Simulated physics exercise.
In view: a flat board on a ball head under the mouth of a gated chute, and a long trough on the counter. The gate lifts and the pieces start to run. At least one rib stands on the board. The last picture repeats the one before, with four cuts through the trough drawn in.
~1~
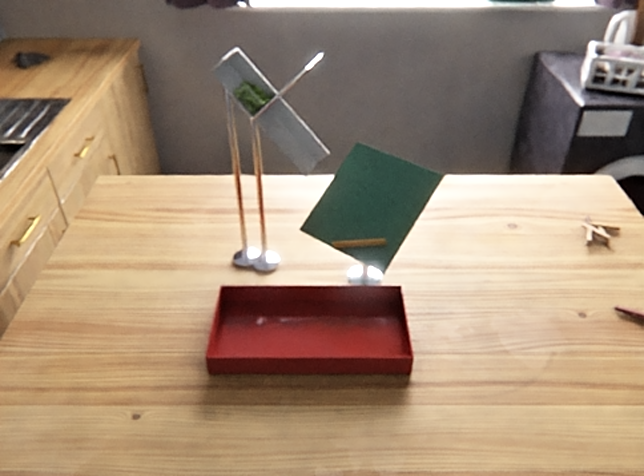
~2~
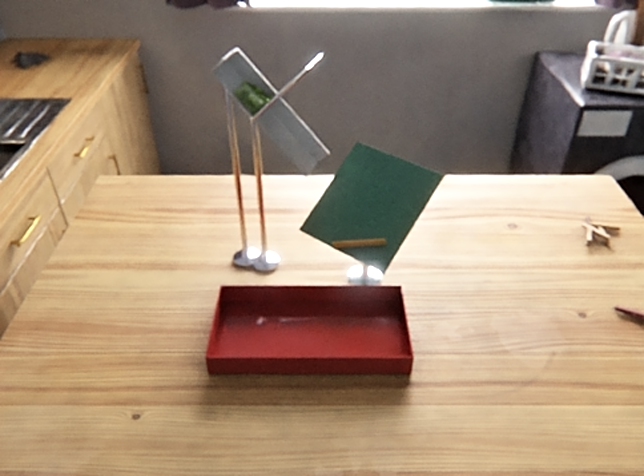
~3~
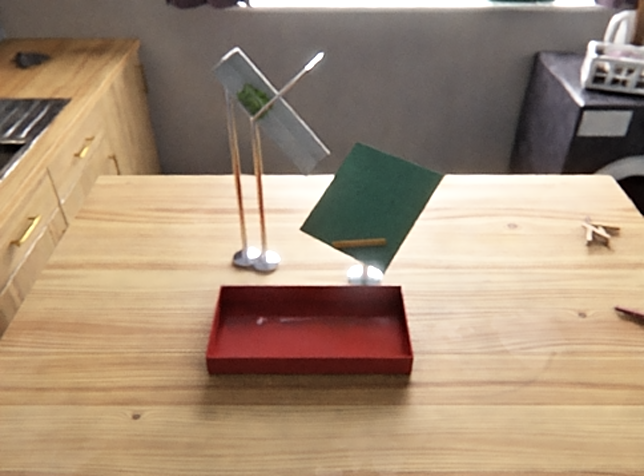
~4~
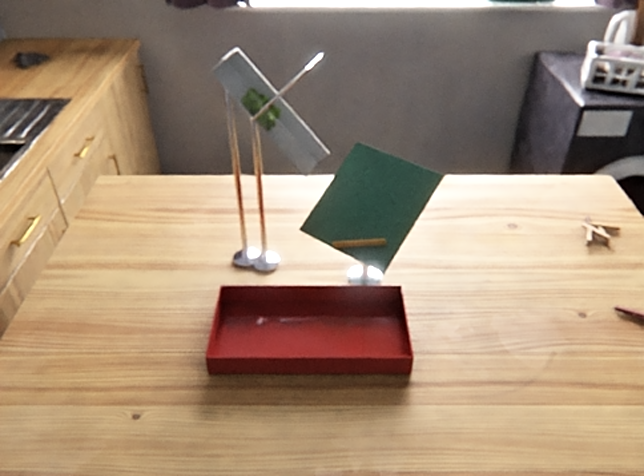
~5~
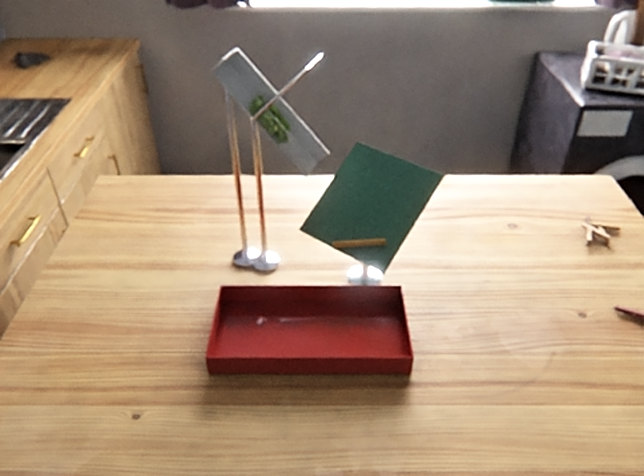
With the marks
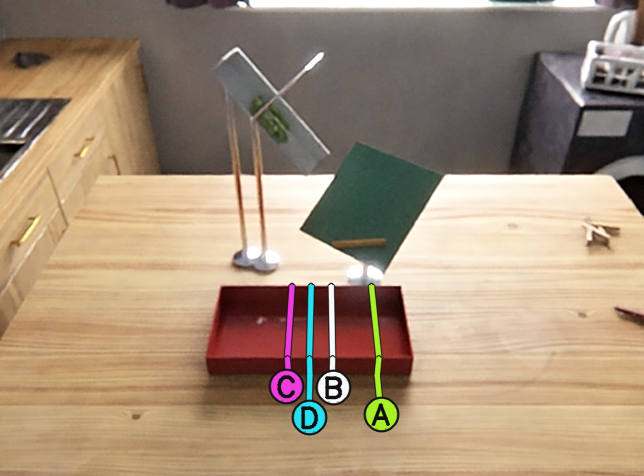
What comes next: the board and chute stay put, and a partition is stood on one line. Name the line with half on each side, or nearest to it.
It is D.
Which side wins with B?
The left side.
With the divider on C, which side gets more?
More lands on the right.
On the marked copy, line A crosses the front rim at (378, 357); line B crosses the front rim at (332, 357); line C crosses the front rim at (287, 357); line D crosses the front rim at (309, 357).
If A is chosen, of what is caught, nearly all on the left of the divider, a stray few on the right.
If B is chosen, of what is caught, nearly all on the left of the divider, a small part on the right.
If C is chosen, of what is caught, a small part on the left of the divider, most on the right.
If D is chosen, of what is caught, about half on the left of the divider, about half on the right.
